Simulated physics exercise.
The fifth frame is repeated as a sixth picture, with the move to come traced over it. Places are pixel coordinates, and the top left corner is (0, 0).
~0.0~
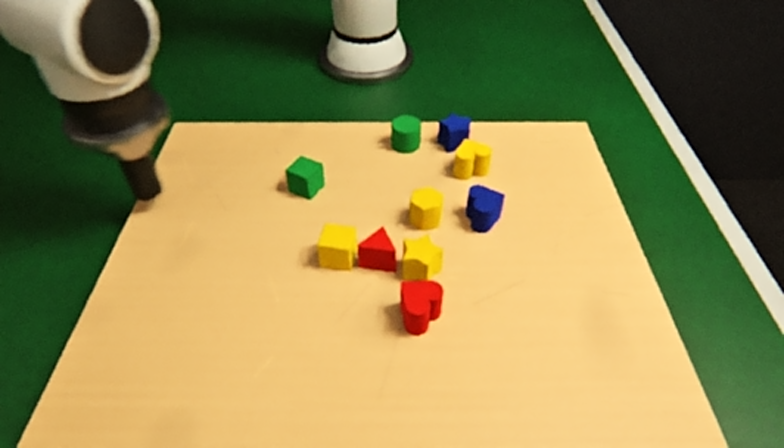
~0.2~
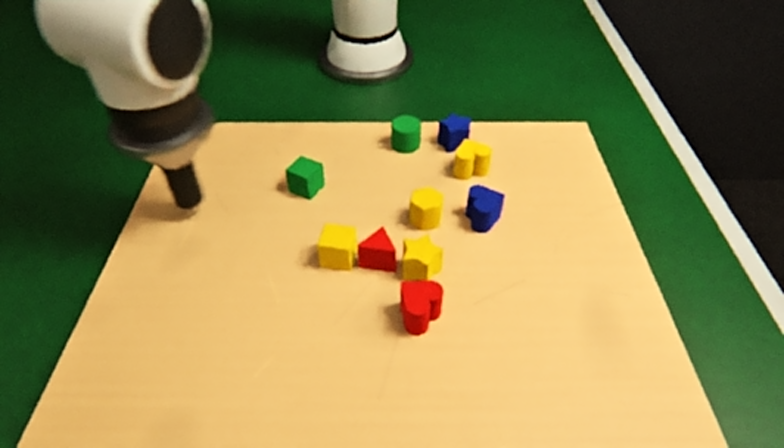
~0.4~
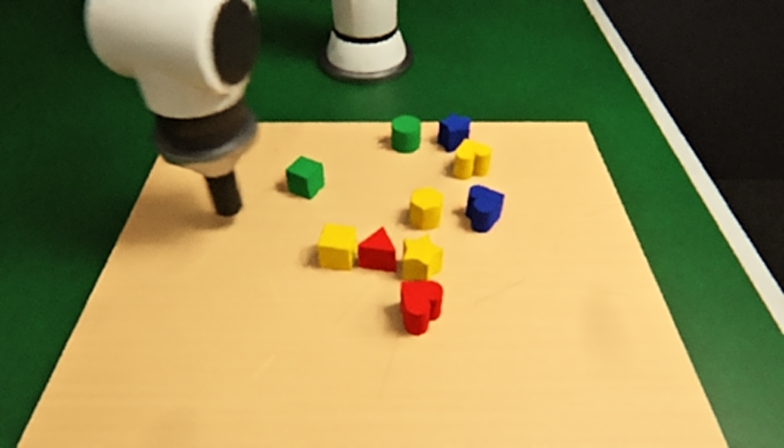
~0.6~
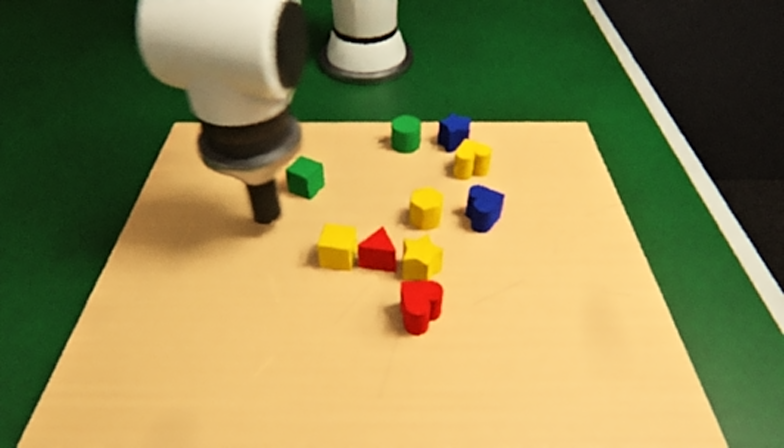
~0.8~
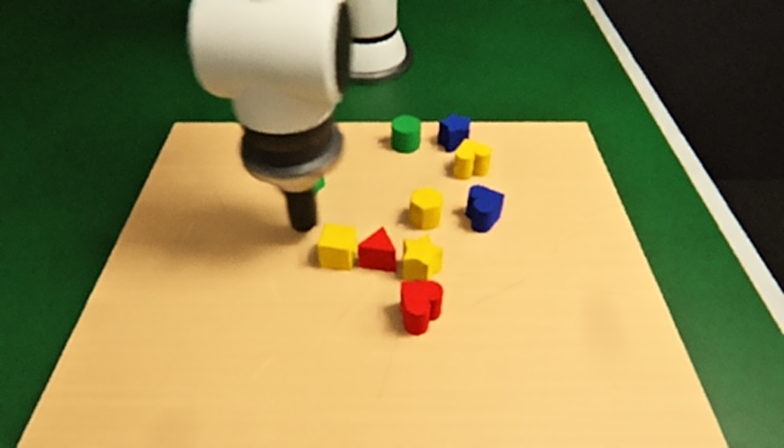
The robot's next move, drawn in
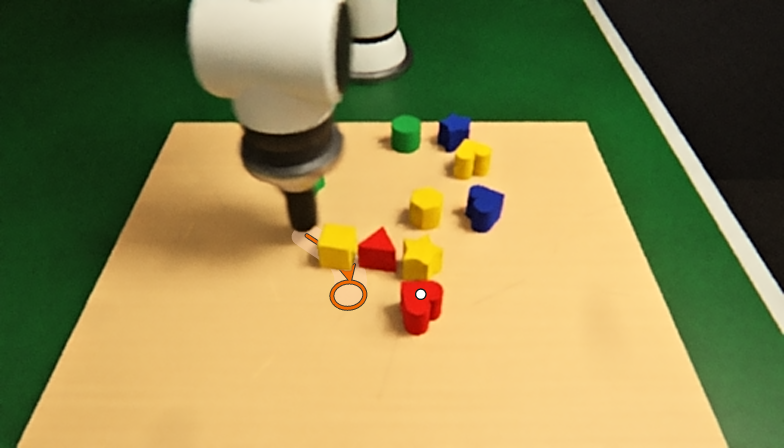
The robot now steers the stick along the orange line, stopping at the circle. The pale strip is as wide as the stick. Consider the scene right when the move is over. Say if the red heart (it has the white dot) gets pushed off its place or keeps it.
Left in place.
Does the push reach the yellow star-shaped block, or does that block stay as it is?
The result: It moves.
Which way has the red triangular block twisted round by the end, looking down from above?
Short answer: Counterclockwise.
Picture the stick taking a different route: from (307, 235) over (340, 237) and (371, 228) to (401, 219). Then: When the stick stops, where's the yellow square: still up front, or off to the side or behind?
It escapes to one side.
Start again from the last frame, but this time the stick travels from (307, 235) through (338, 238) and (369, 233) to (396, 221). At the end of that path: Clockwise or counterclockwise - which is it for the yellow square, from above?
It rotates clockwise.
The drawn path runs from (307, 235) by way of (329, 250) and (348, 269) to (348, 295); the dot is on the red heart.
The first path, step by step. One third of the way, stick at (327, 237); yellow square at (350, 244), turned 25° clockwise; red triangular block at (384, 243), turned 20° anticlockwise.
Two thirds of the way, stick at (347, 255); yellow square at (374, 261); red triangular block at (408, 255), turned 30° anticlockwise; yellow star-shaped block at (442, 251), turned 35° anticlockwise.
At the end, stick at (347, 281); yellow square at (382, 271); red triangular block at (413, 259), turned 40° anticlockwise; red heart not moved; yellow star-shaped block at (446, 251), turned 40° anticlockwise.
